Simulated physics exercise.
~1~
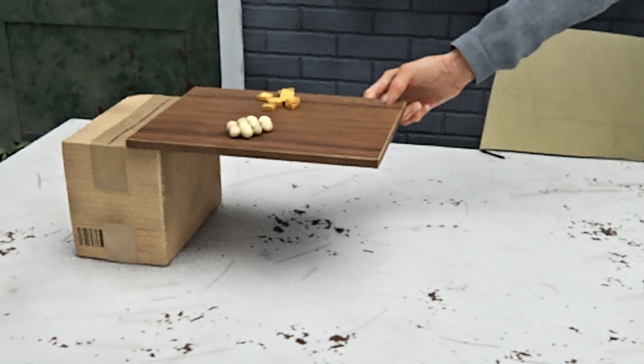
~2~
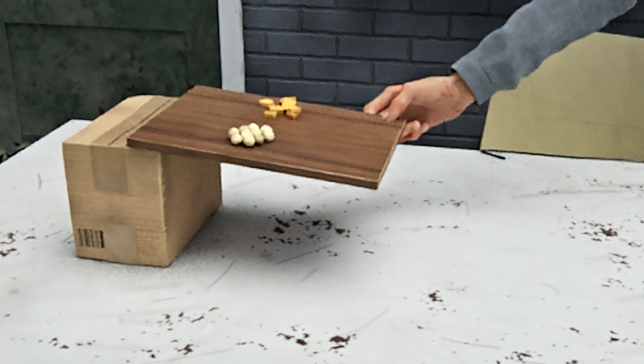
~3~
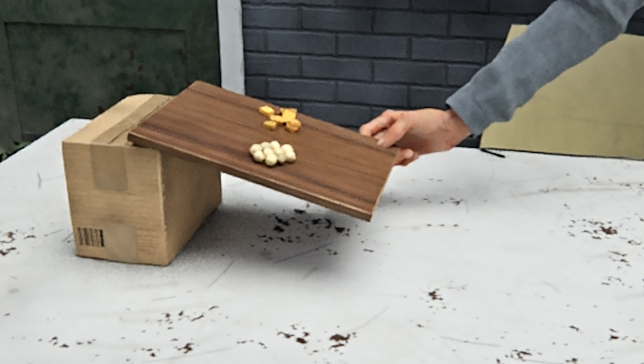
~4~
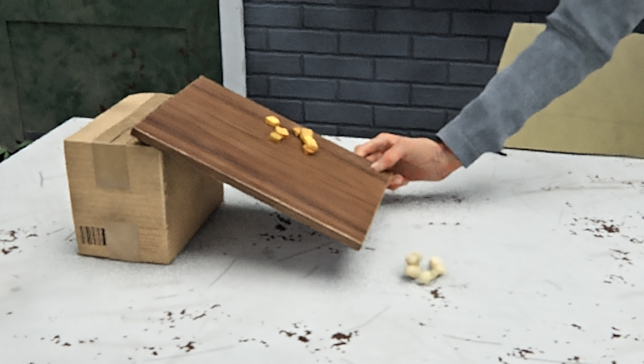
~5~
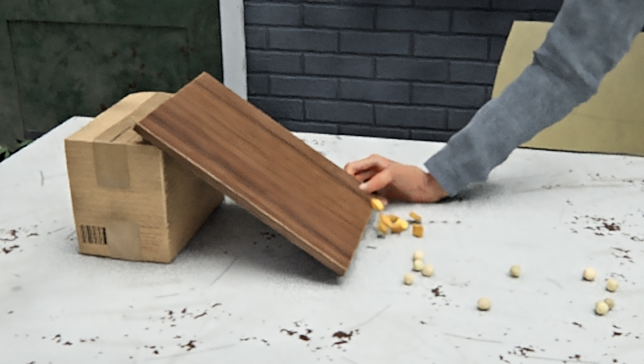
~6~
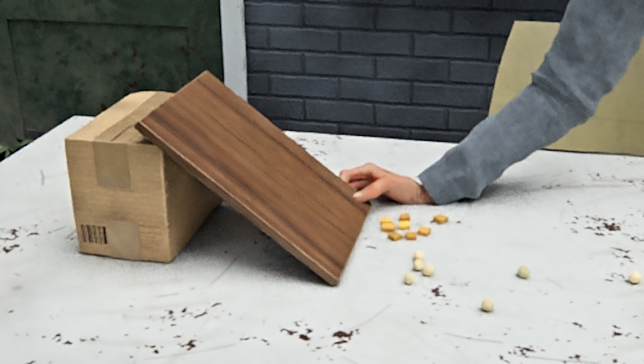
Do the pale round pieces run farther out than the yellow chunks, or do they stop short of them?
The pale round pieces run farther out, while the yellow chunks stay closer to the board.
